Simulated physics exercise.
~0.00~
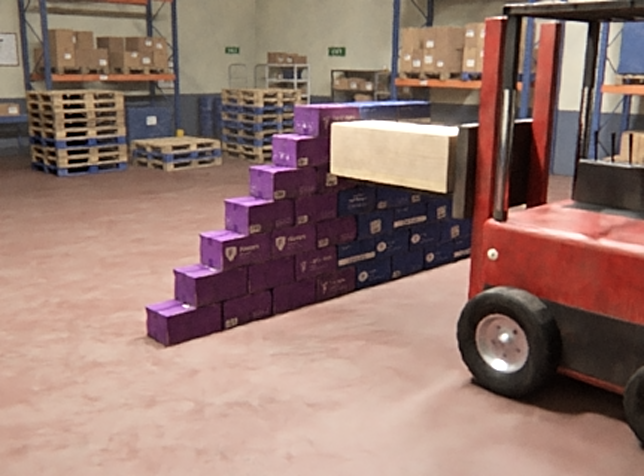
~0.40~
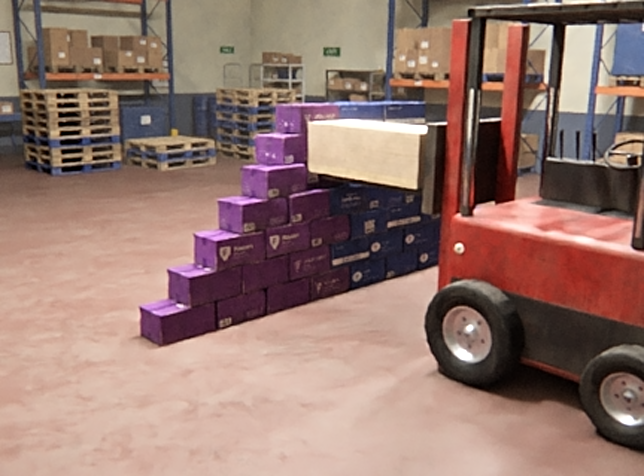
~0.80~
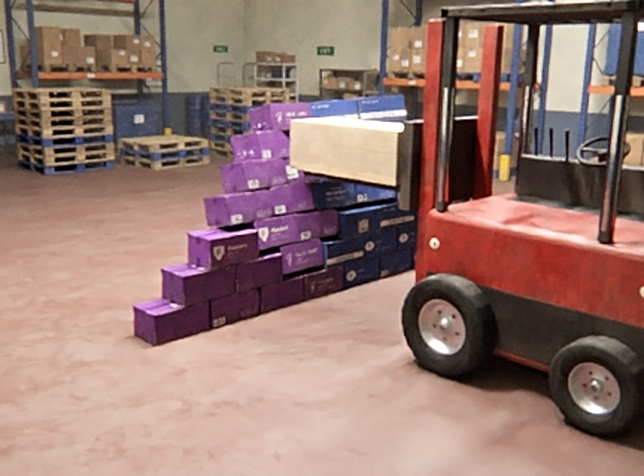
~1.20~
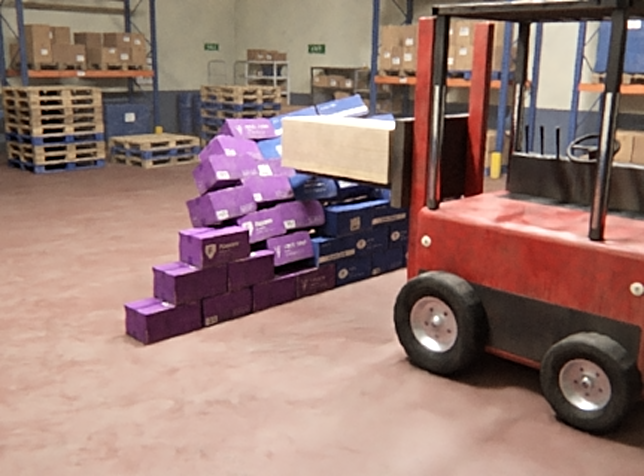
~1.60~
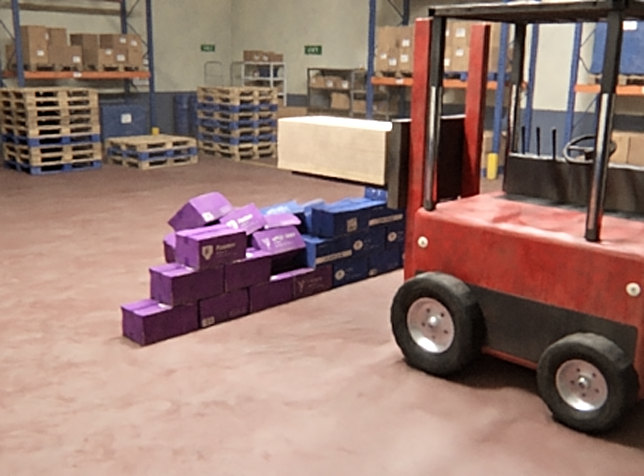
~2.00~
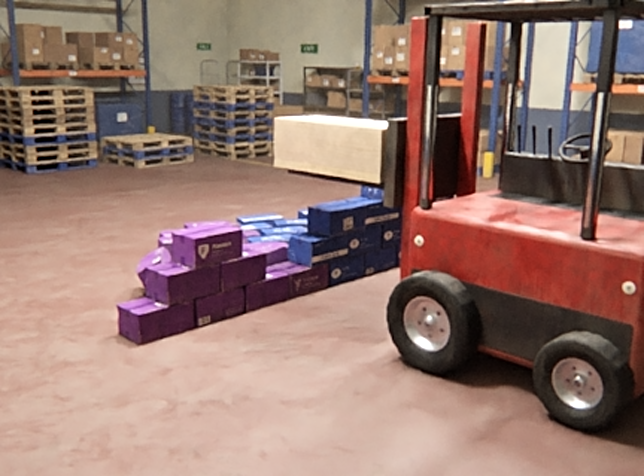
A red forklift pushes a case into stacked purple and blue cartons, toppling the upper ones.
